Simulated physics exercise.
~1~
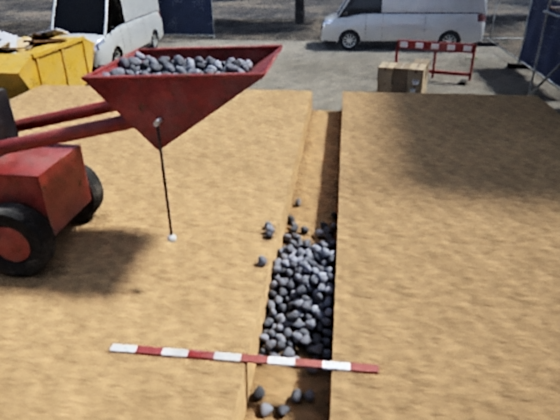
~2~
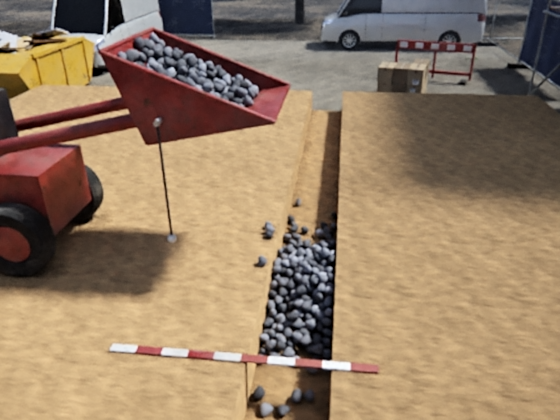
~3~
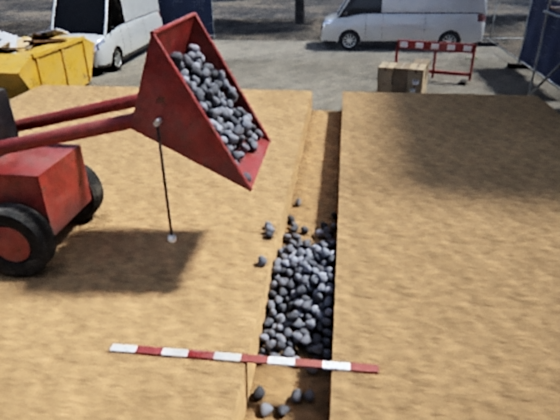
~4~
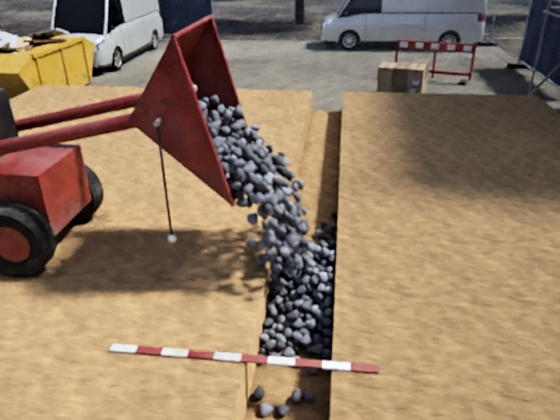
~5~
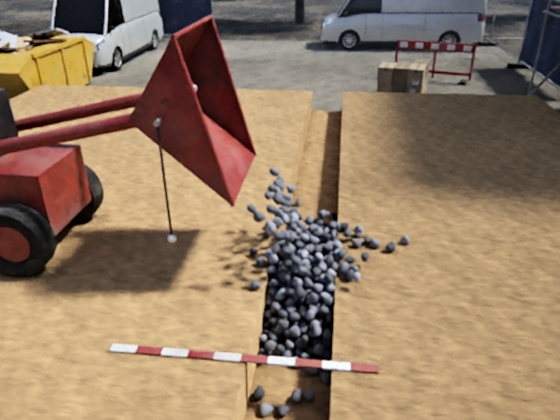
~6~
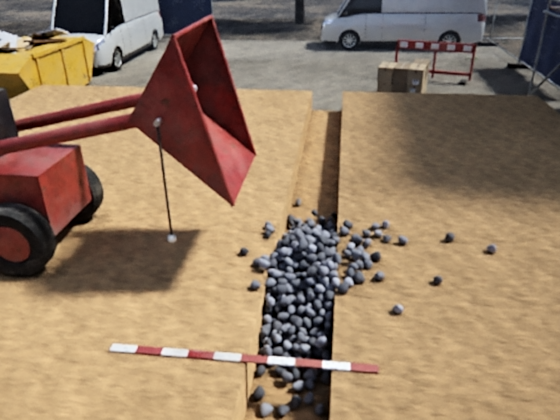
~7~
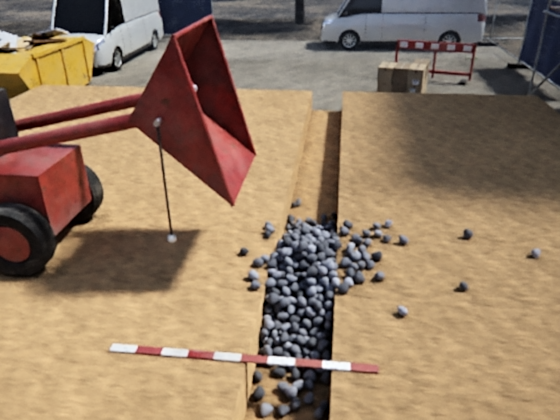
At first, a red loader on the left holds a raised bucket heaped with rounded grey stones beside a trench that already contains a pile of similar stones. The bucket tips forward to the right, and the stones stay inside as it steepens. Then they pour over its lower lip in a dense stream, falling into the trench beyond a red and white striped staff. The last ones tumble out and the heap spreads, with several stones rolling onto the ground to the right. Finally, the empty bucket stays tilted above a fuller trench, with a few stones scattered on both sides.
